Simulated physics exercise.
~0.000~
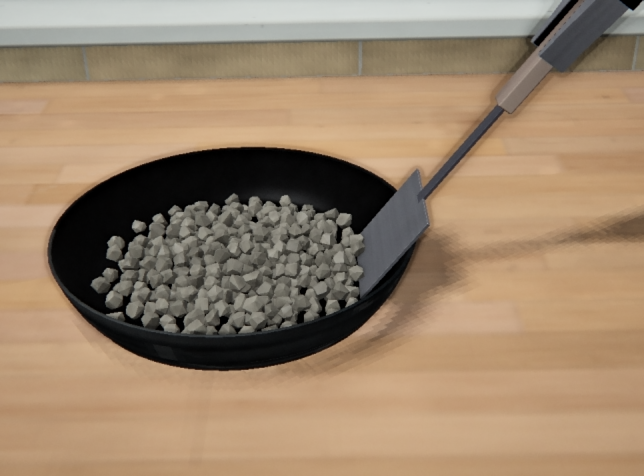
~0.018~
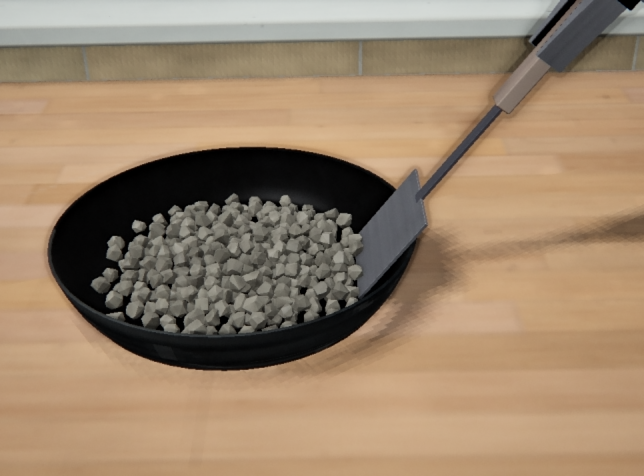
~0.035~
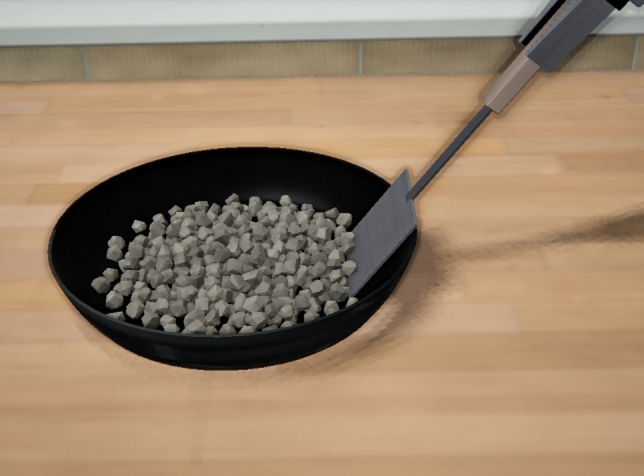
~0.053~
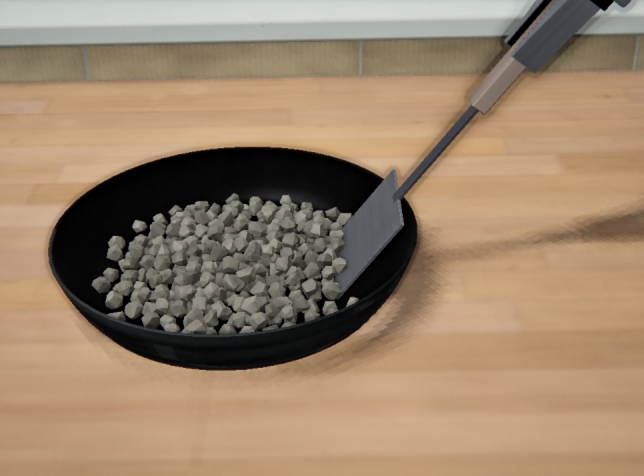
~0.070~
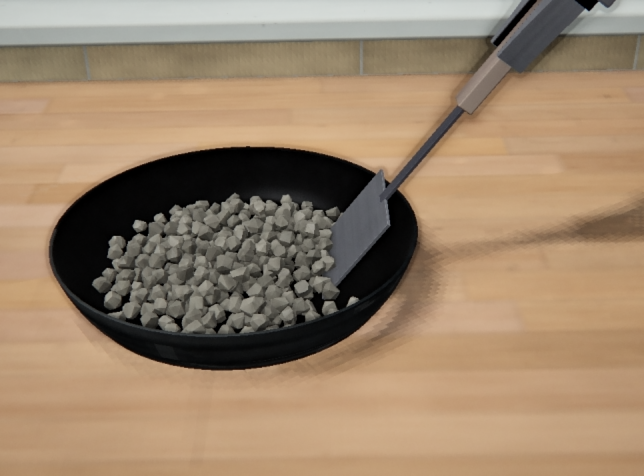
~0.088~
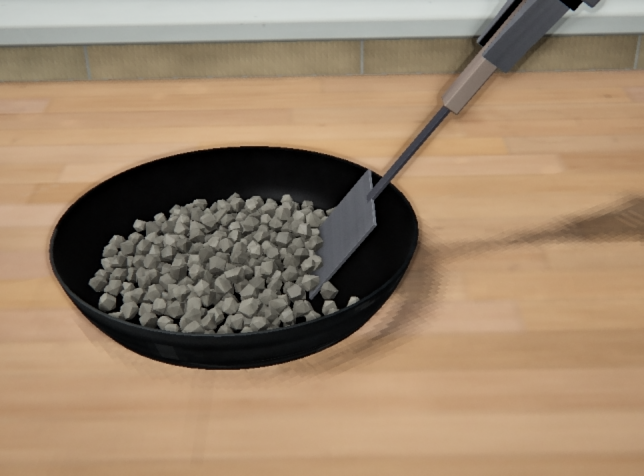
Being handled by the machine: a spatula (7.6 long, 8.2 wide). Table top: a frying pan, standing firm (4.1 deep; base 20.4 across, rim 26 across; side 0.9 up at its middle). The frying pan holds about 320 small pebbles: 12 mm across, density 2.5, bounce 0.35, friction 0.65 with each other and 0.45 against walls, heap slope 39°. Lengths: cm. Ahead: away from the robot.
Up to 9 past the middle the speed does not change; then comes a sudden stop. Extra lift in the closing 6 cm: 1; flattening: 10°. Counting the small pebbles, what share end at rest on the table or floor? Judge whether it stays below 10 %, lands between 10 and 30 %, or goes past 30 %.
It stays below 10 %.
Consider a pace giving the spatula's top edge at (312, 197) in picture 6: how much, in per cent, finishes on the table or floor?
Estimate: Close to 20 %.
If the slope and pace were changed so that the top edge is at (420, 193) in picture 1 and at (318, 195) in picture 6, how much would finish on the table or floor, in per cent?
Some 20 percent ends up on the table or floor.
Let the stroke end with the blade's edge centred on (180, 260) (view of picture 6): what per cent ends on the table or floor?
I'd estimate about 0 per cent.
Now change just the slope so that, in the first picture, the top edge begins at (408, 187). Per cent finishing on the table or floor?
Spill: Approx. 10 per cent.
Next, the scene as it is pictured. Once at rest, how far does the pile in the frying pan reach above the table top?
Height at rest: Roughly 6.0 cm.
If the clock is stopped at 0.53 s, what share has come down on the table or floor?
About 5 per cent.
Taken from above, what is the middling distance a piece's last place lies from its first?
Somewhere about 5 centimetres, I'd say.
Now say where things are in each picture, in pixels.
The spatula top edge at (423, 195), sloping 53°; upper third of the load around (235, 255), from x 100 to 360, top at y 200; 322 in the frying pan, in the first picture.
The spatula top edge at (421, 195), sloping 53°; upper third of the load around (235, 255), from x 100 to 355, top at y 200, in the second picture.
The spatula top edge at (412, 195), sloping 53°; upper third of the load around (246, 255), from x 100 to 355, top at y 200, in the third picture.
The spatula top edge at (399, 196), sloping 53°; upper third of the load around (243, 255), from x 100 to 355, top at y 200, in the fourth picture.
The spatula top edge at (386, 196), sloping 53°; upper third of the load around (233, 253), from x 105 to 355, top at y 200, in the fifth picture.
The spatula top edge at (372, 196), sloping 53°; upper third of the load around (223, 252), from x 100 to 355, top at y 200; 322 in the frying pan, in the sixth picture.
After 0.18 s, sloping 53°, highest piece 4 above the table; 322 in the frying pan.
After 0.28 s, sloping 49°, highest piece 5 above the table; 322 in the frying pan.
After 0.53 s, sloping 43°, highest piece 5 above the table; 313 in the frying pan, 9 on the table or floor.
After 1.58 s, sloping 43°, highest piece 5 above the table; 312 in the frying pan, 10 on the table or floor.
In the end, 312 in the frying pan, 10 on the table or floor. That is 3 % on the table or floor.
